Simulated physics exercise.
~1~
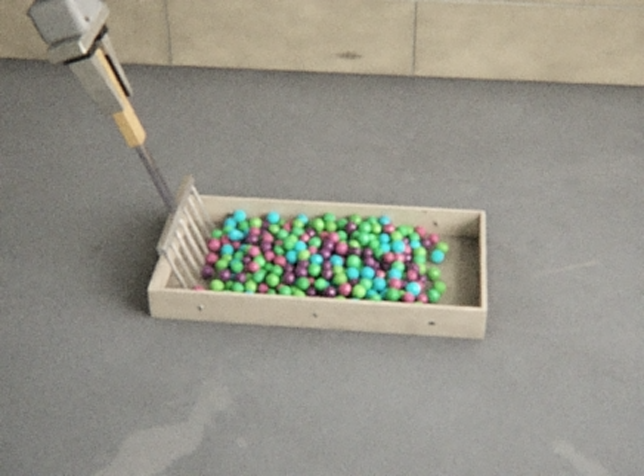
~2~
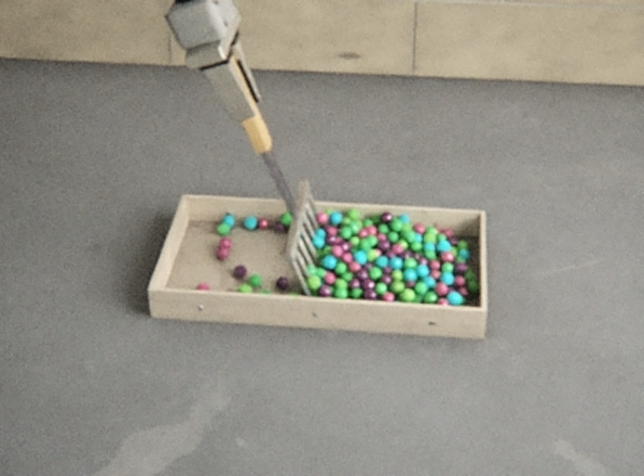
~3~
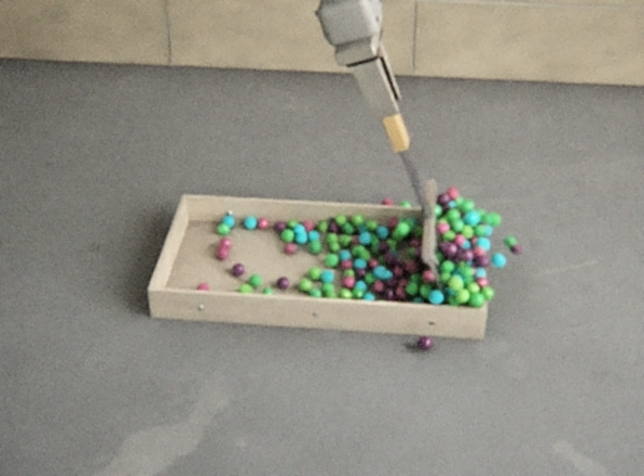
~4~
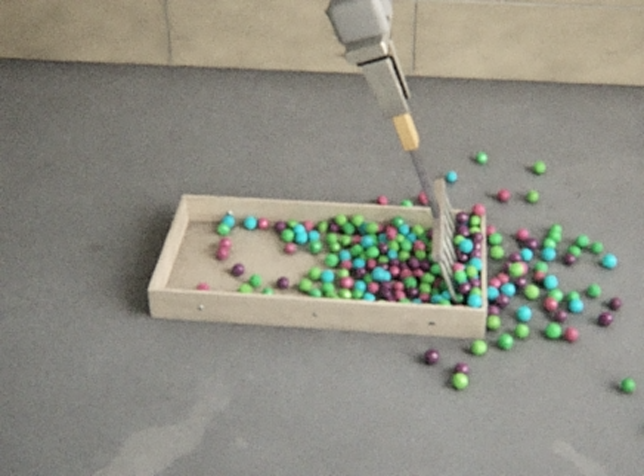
Colourful balls spill over a trough's right end as a robot pushes them with a fork.
